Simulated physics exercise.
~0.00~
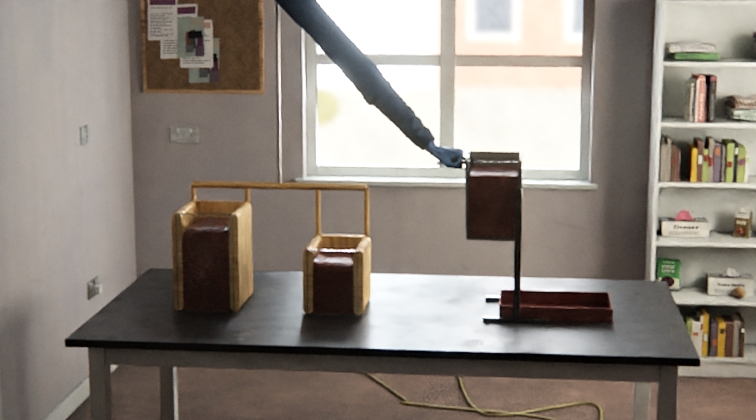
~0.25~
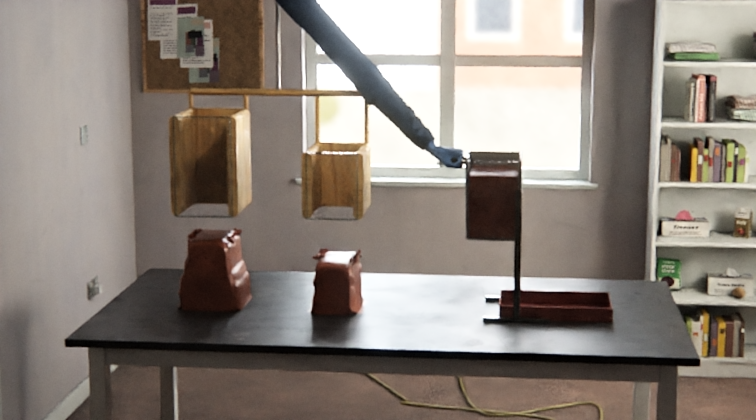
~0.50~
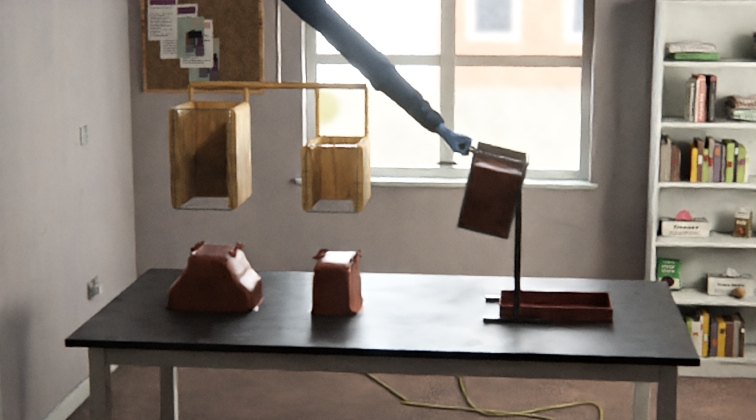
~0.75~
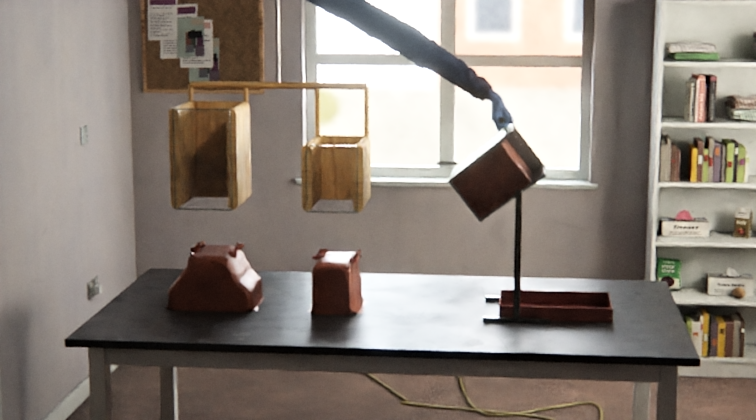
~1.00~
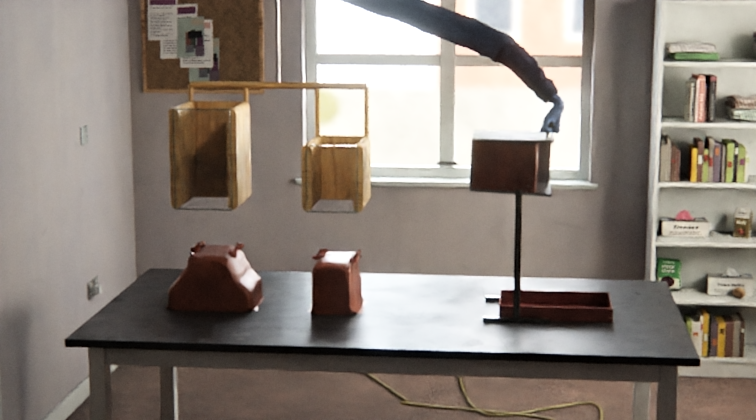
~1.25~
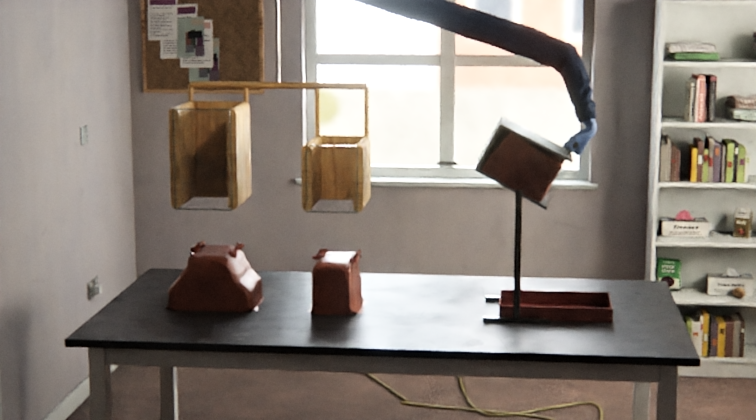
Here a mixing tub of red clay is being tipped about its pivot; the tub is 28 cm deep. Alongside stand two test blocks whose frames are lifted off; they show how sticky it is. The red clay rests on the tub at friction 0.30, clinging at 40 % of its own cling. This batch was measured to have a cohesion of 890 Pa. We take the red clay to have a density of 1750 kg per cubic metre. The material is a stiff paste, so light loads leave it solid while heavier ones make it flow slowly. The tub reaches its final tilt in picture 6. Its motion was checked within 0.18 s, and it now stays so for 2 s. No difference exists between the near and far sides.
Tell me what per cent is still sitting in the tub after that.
Roughly 0 % is still there.
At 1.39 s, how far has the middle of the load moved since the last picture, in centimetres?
Something like 6 cm, I'd say.
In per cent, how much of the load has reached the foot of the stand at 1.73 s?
Down at that time: Approx. 20 %.
After 1.39 s, the tub is at 117 degrees and holds 87 %.
After 1.56 s, the tub is at 117 degrees and holds 42 %.
After 1.73 s, the tub is at 117 degrees and holds 0 %.
After 1.90 s, the tub is at 117 degrees and holds 0 %.
After 3.25 s, at the end, the tub is at 117 degrees and holds 0 %.
